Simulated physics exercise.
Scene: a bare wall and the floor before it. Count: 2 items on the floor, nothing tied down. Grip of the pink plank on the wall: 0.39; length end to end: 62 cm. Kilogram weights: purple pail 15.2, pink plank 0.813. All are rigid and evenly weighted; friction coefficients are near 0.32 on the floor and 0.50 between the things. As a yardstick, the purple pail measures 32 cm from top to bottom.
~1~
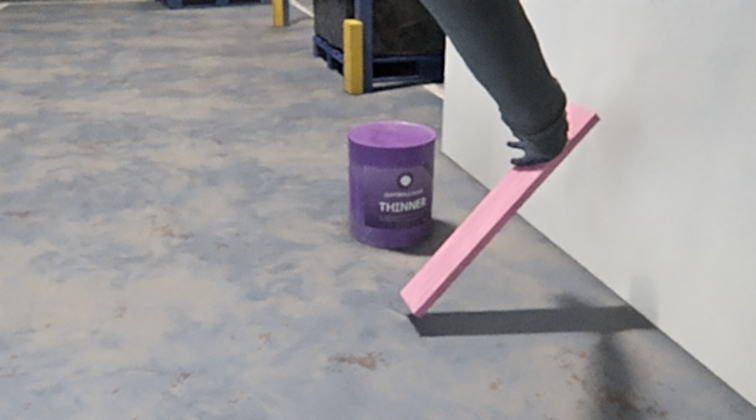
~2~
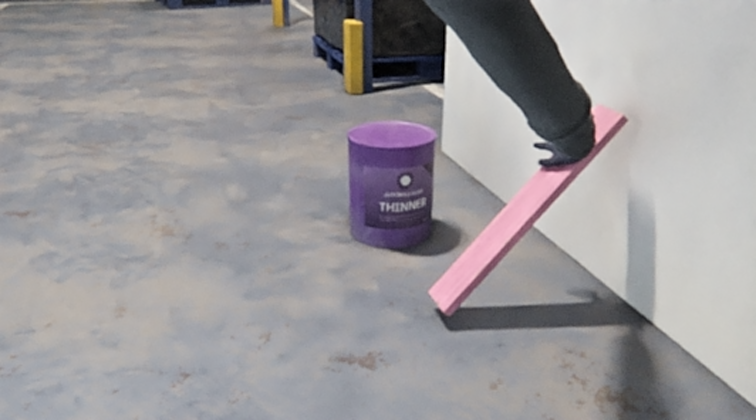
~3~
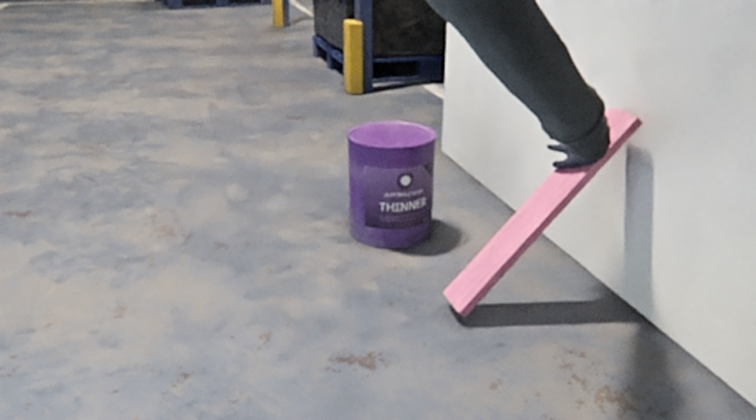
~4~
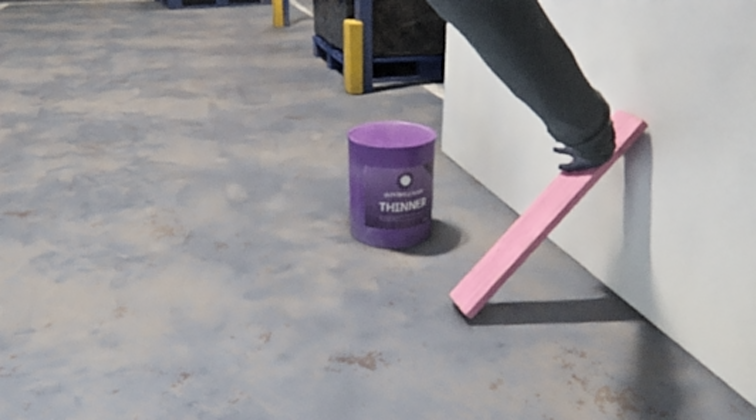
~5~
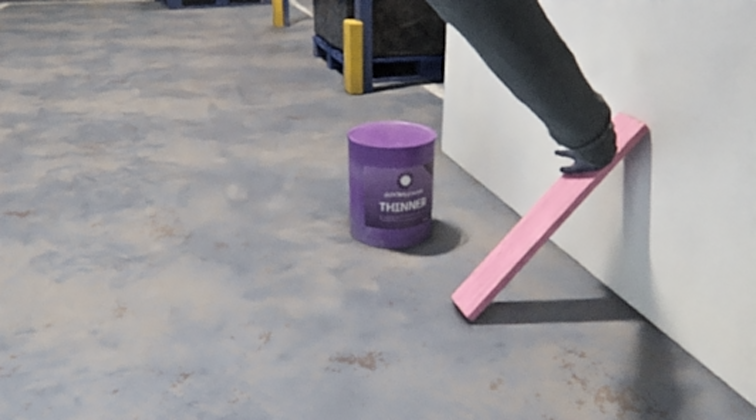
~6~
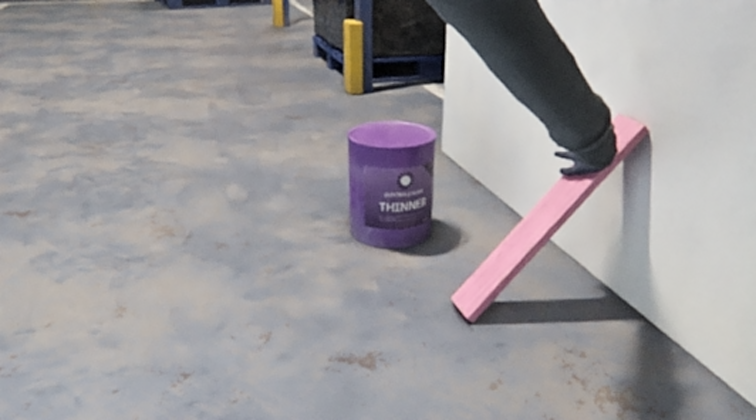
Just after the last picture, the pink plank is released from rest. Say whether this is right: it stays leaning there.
It will skid.
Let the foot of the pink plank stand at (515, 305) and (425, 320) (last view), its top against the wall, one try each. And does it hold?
First, it holds; second, it gives way.
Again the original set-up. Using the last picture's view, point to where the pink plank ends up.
(502, 302).
Then, 0.40 s after the last picture, pink plank sunk by 9° near (533, 232).
Then, 0.60 s after the last picture, pink plank sunk by 37° near (507, 283).
Then, 0.70 s after the last picture, pink plank sunk by 47° near (502, 301).
At rest, tipped over on the floor, pink plank; purple pail in place, give or take 10 cm. Seen from the same camera at the end, pink plank near (502, 302). The plank slips out.
